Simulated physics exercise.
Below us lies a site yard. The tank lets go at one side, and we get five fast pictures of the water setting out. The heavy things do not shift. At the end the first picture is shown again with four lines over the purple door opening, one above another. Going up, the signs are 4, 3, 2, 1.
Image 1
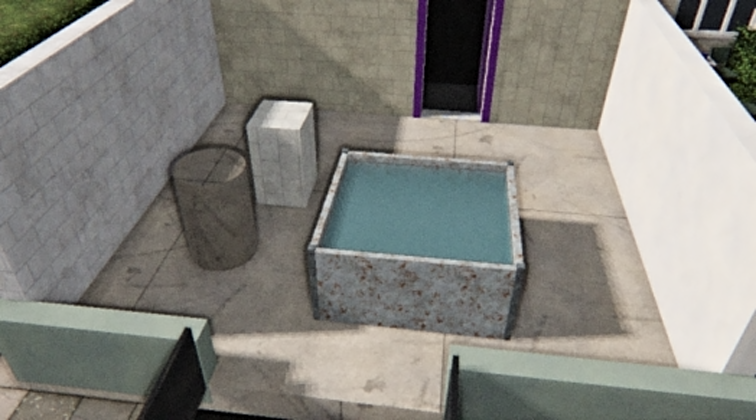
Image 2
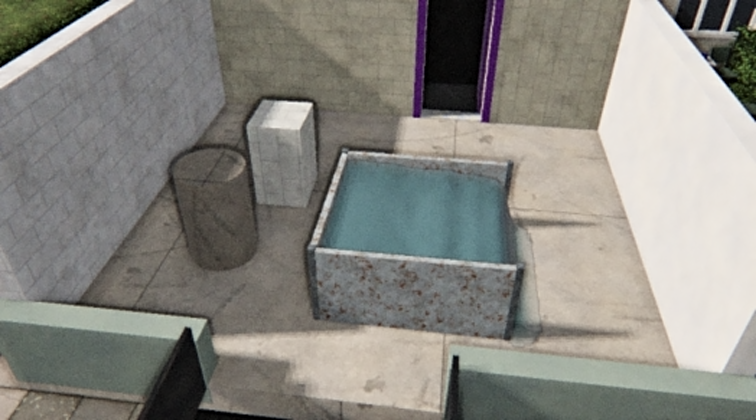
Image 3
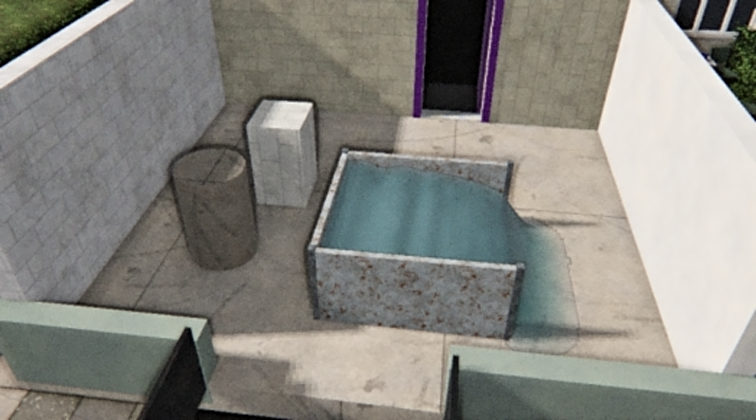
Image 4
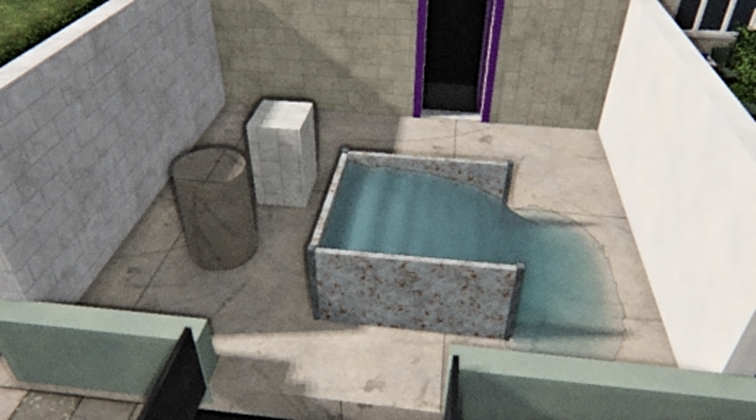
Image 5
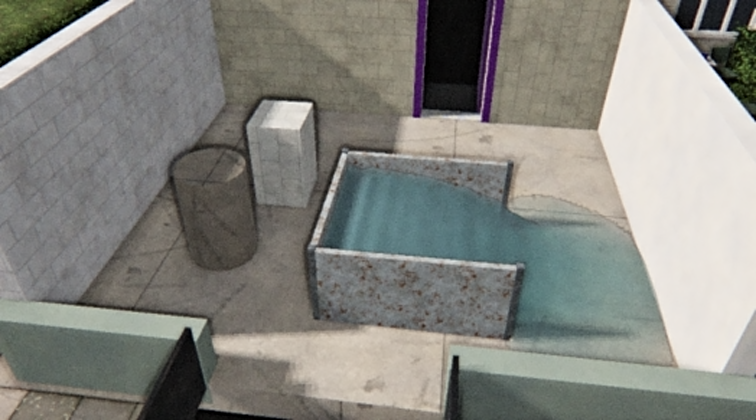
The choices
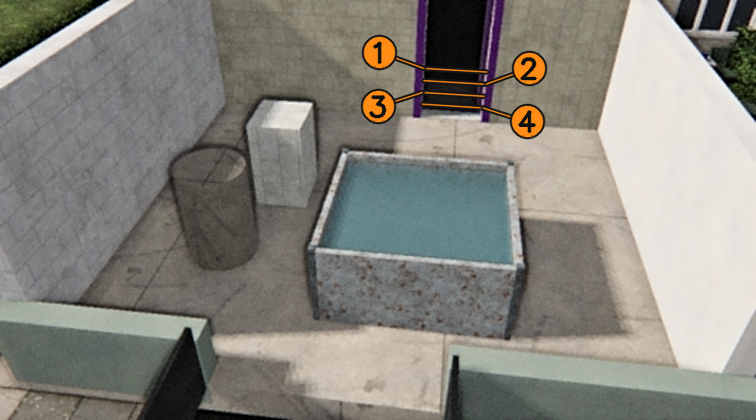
Water pouring out of the open right side of a speckled stone tank, spreading across the paved yard toward the white wall.
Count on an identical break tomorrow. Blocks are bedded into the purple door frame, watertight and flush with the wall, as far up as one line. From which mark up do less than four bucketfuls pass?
Height 4.
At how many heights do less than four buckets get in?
All of them.
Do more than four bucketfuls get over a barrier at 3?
No, not at all.
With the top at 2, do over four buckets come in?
No.
On the marked copy, 1 at (455, 70); 2 at (454, 82); 3 at (453, 94); 4 at (452, 106); from the bottom up 4, 3, 2, 1.
For height 1, nothing gets over.
For height 2, nothing gets over.
For height 3, nothing gets over.
For height 4, nothing gets over.
